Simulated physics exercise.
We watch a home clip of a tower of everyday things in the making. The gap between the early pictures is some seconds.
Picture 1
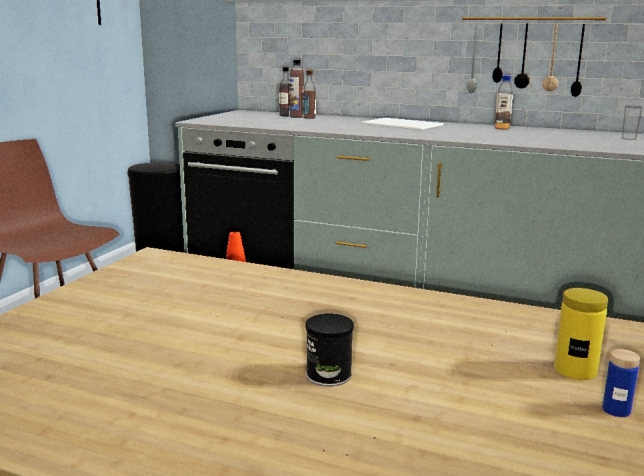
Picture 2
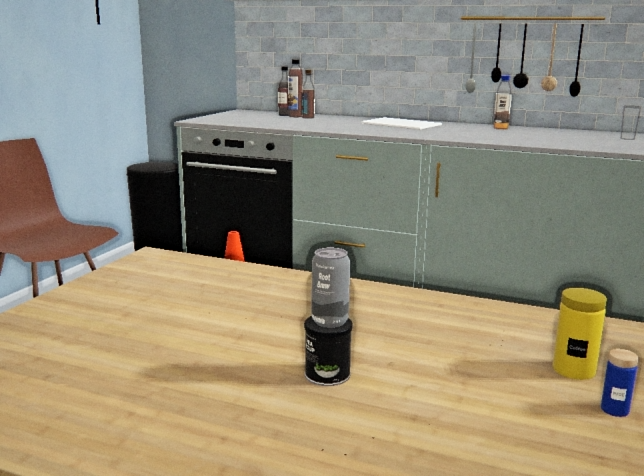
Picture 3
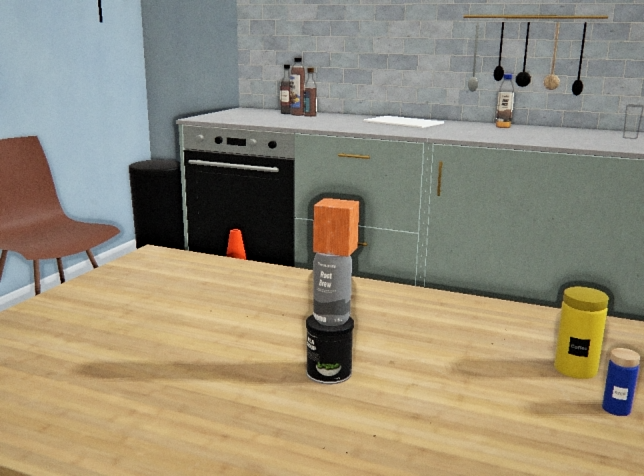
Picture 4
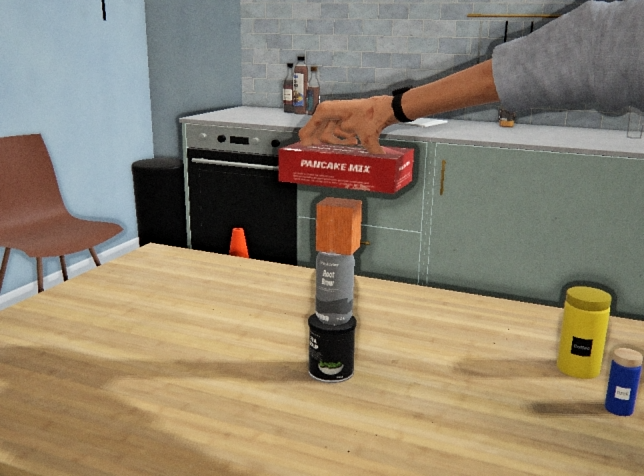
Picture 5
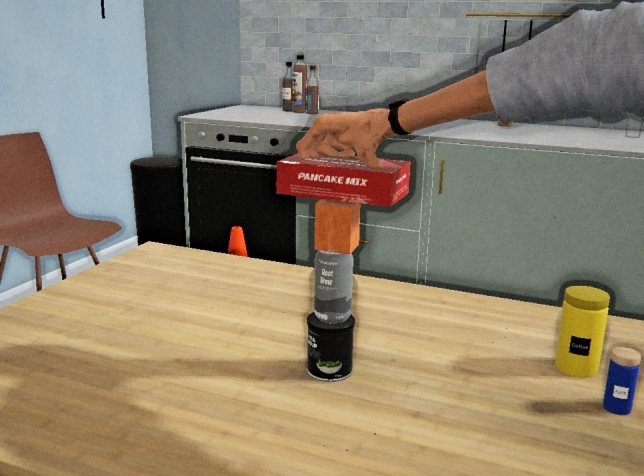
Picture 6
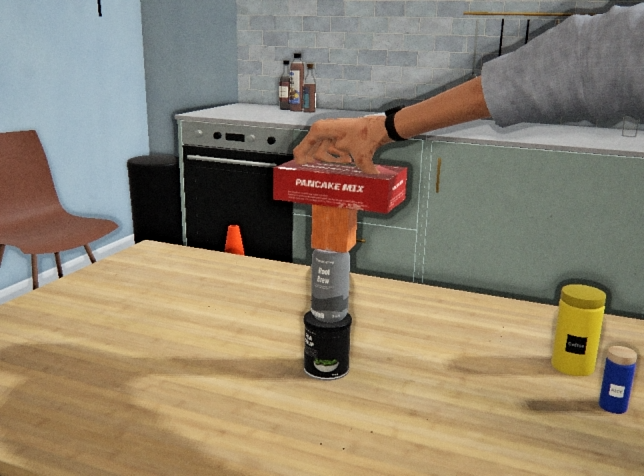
A hand lowering a red pancake mix box onto an orange block atop a grey can and black pot on a wooden table.
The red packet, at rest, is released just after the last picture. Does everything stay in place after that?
Yes, the pile will stay secure.
Then, 0.20 s later than the last frame, all is still.
Then, 0.30 s later than the last frame, red packet resting near (340, 184).
When it is over, all 6 as before. End places, in pixels of the last picture, red packet near (340, 184). The pile stays up.
